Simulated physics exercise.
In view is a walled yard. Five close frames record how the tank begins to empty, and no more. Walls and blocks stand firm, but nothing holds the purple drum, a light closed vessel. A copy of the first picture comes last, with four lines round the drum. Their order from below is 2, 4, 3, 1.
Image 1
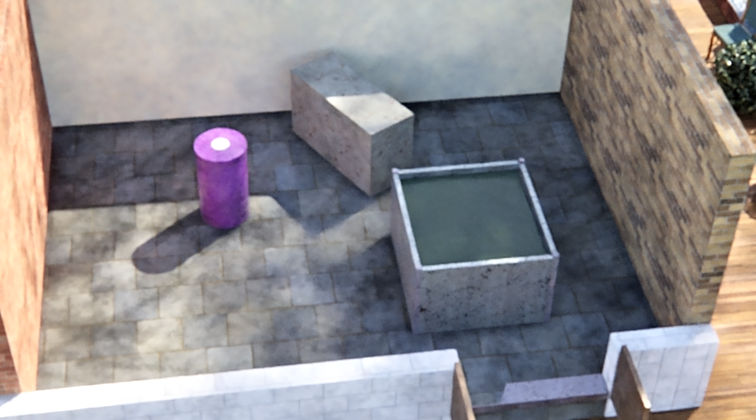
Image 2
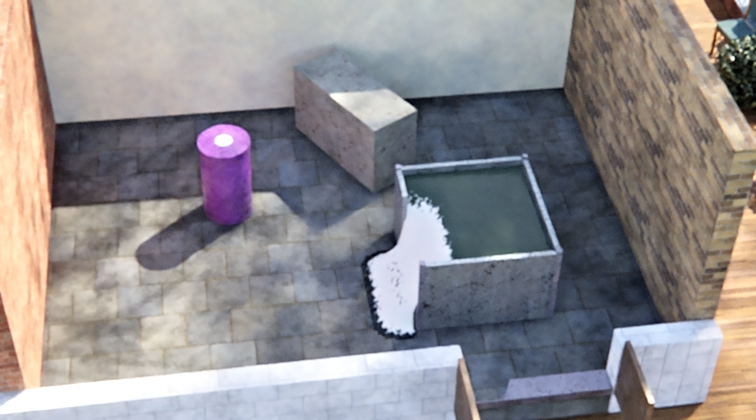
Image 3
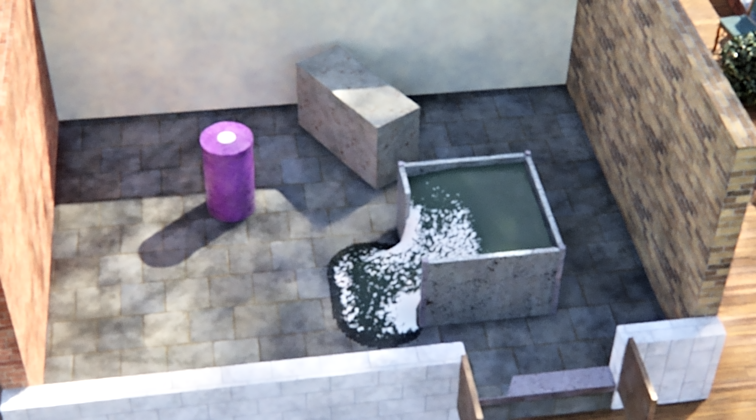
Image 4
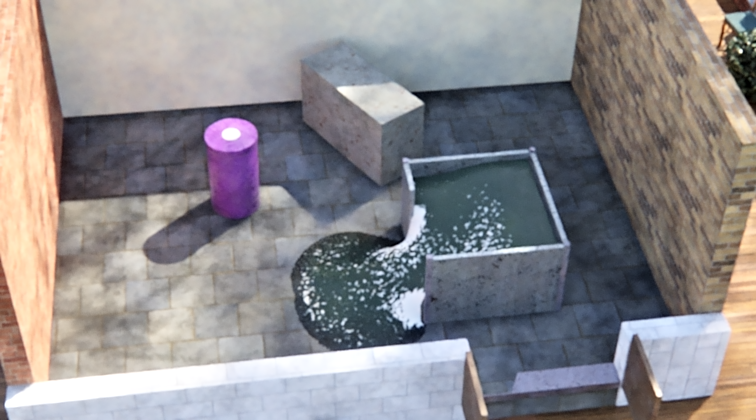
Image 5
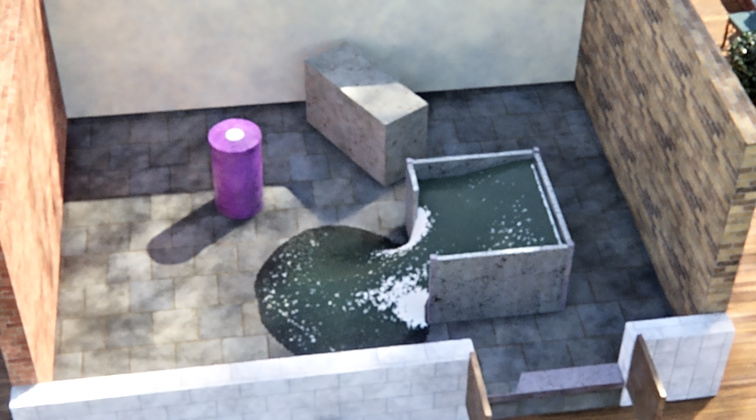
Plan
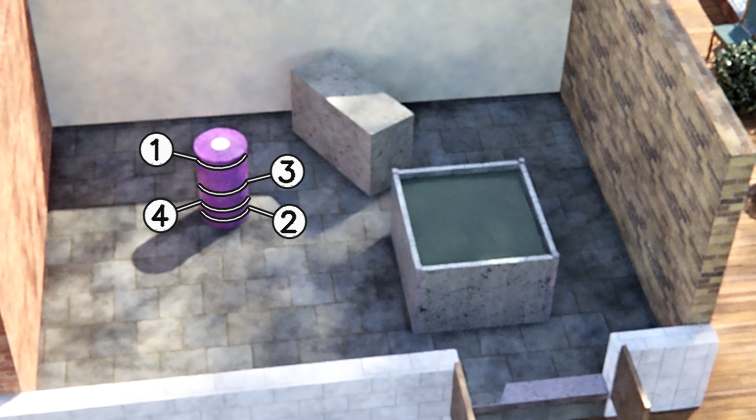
A walled yard with grey stone paving and a pale rear wall is seen from high above, with brick walls at left and right. A purple drum stands left of centre, a grey stone block sits behind, and an open-topped tank of dark green water stands at right. Water bursts from the tank's left side in white foam and spreads leftward in a widening dark pool, while the camera drifts slightly.
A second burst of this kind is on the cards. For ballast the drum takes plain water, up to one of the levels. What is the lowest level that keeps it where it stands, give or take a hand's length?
2 is the one.
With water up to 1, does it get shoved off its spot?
No, that is safe.
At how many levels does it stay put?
All of them.
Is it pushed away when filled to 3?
No, that is safe.
On the marked copy, 1 at (222, 168); 2 at (226, 220); 3 at (224, 194); 4 at (225, 210); from the bottom up 2, 4, 3, 1.
With 1, it does not move.
With 2, it does not move.
With 3, it does not move.
With 4, it does not move.
